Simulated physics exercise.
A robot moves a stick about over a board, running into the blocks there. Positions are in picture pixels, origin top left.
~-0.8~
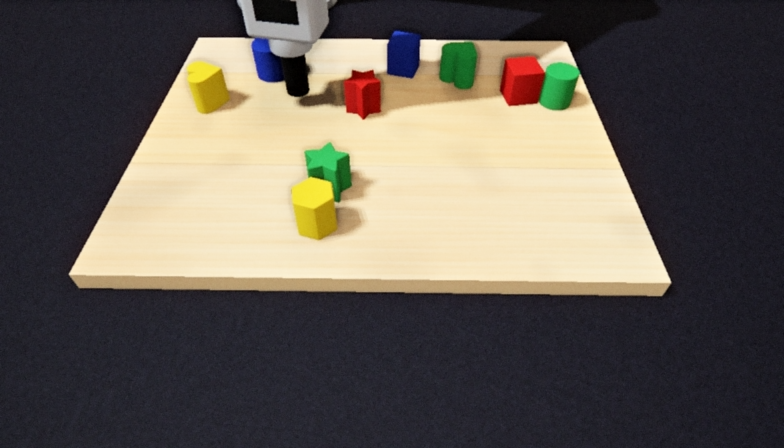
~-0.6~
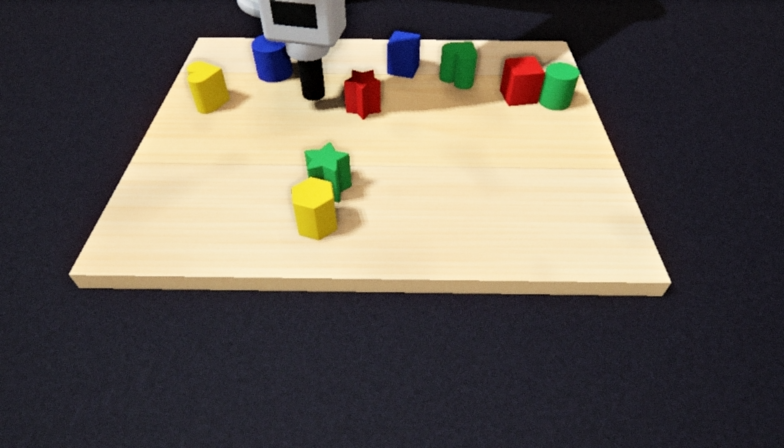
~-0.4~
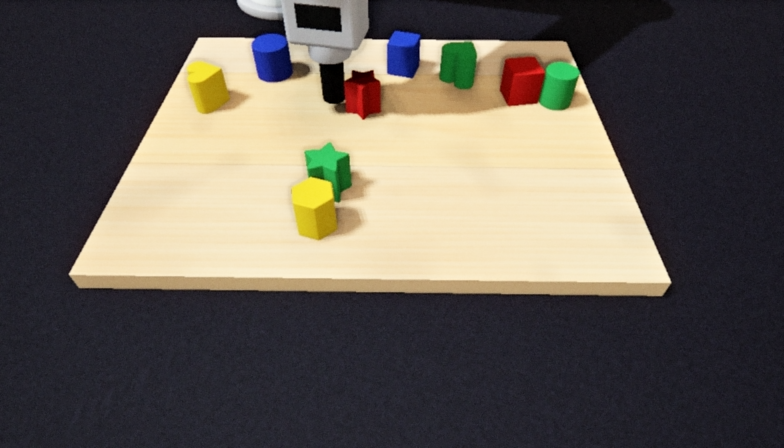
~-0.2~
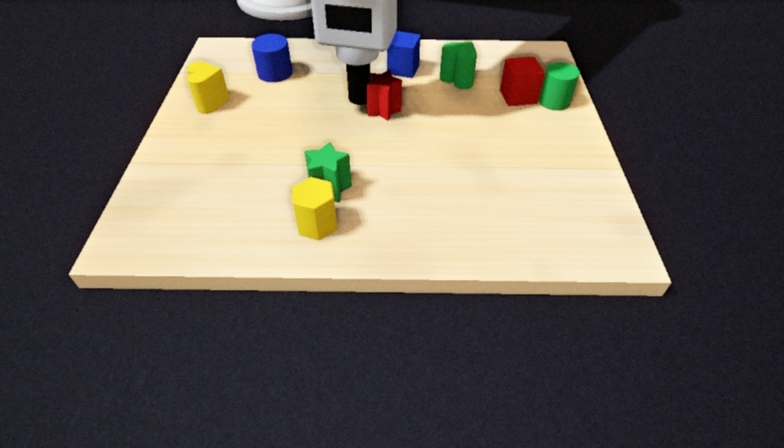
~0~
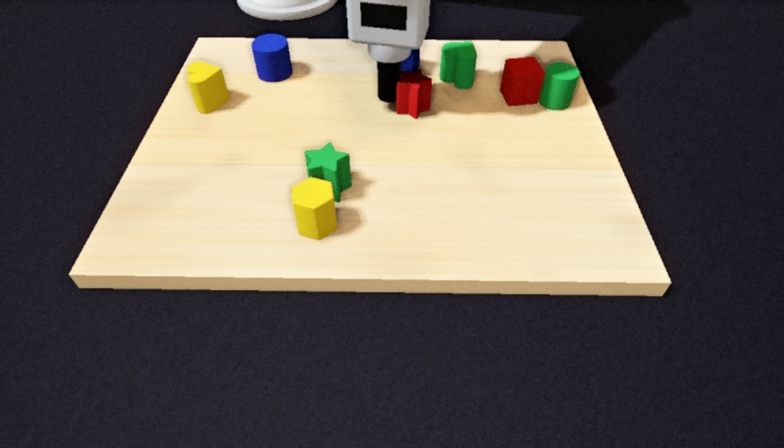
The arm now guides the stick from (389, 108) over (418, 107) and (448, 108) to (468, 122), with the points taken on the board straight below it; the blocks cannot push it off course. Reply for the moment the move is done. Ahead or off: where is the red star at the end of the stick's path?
The stick will have lost it.
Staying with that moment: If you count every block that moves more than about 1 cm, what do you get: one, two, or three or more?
Displaced: One.
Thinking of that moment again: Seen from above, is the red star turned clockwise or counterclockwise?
It spins against the clock.
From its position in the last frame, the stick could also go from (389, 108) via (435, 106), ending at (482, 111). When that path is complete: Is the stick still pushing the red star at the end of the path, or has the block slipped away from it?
Answer: Still ahead.
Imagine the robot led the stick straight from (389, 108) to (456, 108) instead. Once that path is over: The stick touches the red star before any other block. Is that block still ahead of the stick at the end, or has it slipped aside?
The stick should keep driving it forward.
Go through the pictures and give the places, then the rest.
In the first frame, stick tip at (298, 91); block tops, red star at (362, 77); green heart block at (462, 48).
In the second frame, stick at (314, 95); blocks unchanged.
In the third frame, stick at (335, 98); blocks unchanged.
In the fourth frame, stick at (360, 99); red star at (383, 79).
In the fifth frame, stick at (389, 97); red star at (413, 77); green heart block at (462, 48).
The first path, step by step. One third of the way, stick at (419, 96); red star at (444, 77).
Two thirds of the way, stick at (449, 98); red star at (476, 78).
At the end, stick at (470, 110); red star at (494, 83), turned 30° anticlockwise; green heart block in place.
